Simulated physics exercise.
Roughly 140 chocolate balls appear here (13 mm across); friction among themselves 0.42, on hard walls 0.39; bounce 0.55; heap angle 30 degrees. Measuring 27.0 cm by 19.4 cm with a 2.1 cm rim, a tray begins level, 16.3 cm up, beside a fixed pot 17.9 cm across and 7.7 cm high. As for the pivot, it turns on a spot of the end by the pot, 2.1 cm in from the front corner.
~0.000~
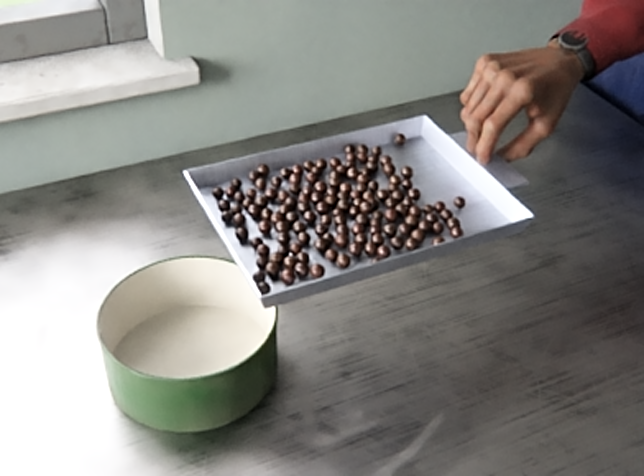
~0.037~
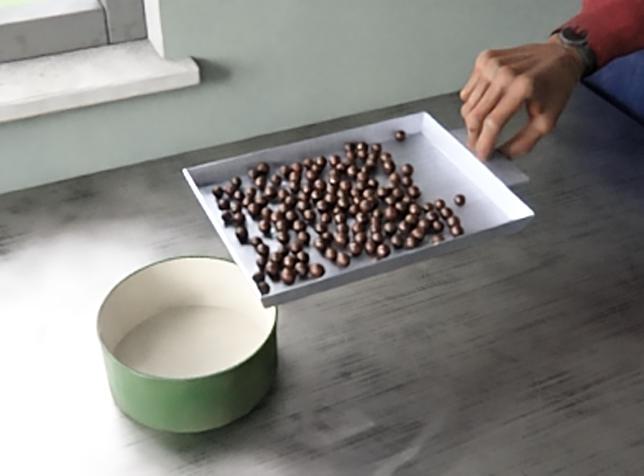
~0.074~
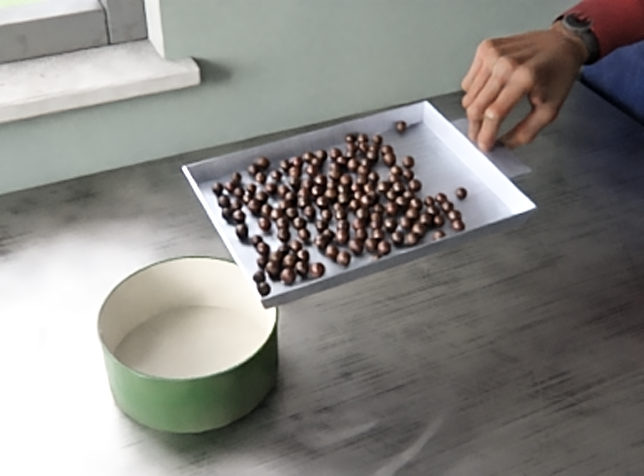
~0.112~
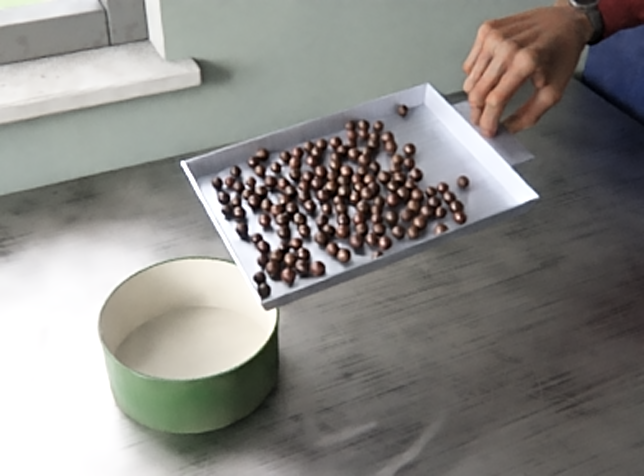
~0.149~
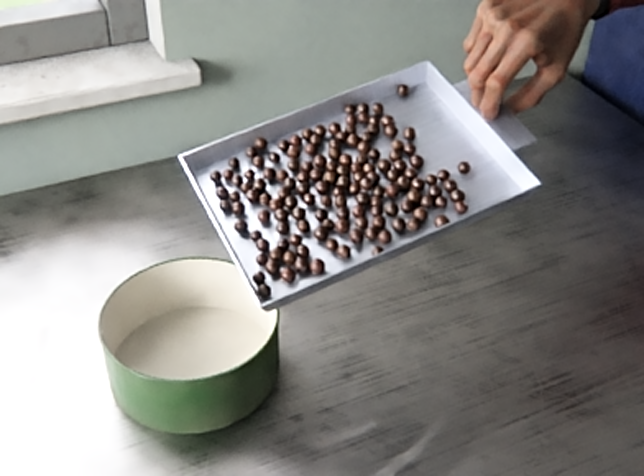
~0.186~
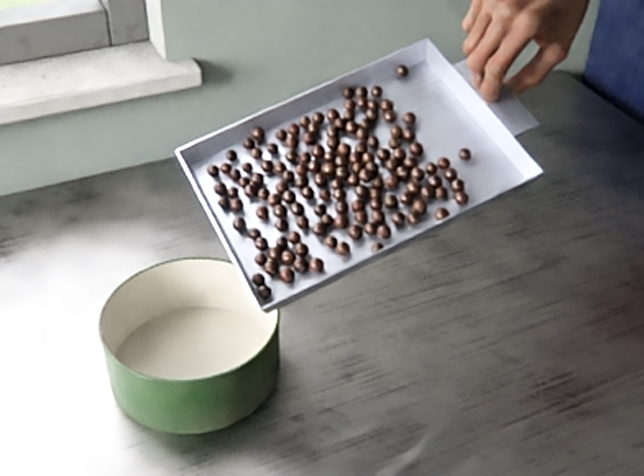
Shallow pale tray of brown balls tilting down toward its left front corner beside a green pot, a hand at its right end.
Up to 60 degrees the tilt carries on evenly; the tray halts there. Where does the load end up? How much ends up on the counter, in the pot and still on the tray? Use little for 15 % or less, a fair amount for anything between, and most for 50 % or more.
Tray - a fair amount; counter - most; pot - little.
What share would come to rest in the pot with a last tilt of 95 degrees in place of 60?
Roughly 0 %.
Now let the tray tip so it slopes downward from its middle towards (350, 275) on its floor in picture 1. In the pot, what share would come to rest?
The share would be about 0 percent.
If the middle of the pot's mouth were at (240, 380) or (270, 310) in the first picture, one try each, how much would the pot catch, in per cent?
Roughly 55 and 0 percent.
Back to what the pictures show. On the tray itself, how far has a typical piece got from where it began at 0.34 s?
It has moved some 2 cm from its start.
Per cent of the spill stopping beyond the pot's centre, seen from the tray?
Roughly 70 percent of the spill.
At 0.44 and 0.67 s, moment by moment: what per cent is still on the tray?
Estimates: 100; 65.
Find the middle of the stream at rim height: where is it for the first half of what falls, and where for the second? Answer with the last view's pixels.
Earlier half at about (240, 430), later half at about (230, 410) in pixels.
After 0.34 s, tilt 42 degrees; the tray holds 100 %, the pot 0 %.
After 0.44 s, tilt 56 degrees; the tray holds 100 %, the pot 0 %.
Then, at 0.67 s, tilt 60 degrees; the tray holds 65 %, the pot 0 %.
At rest (2.4 s), tray 35 %, counter 60 %, pot 0 %.
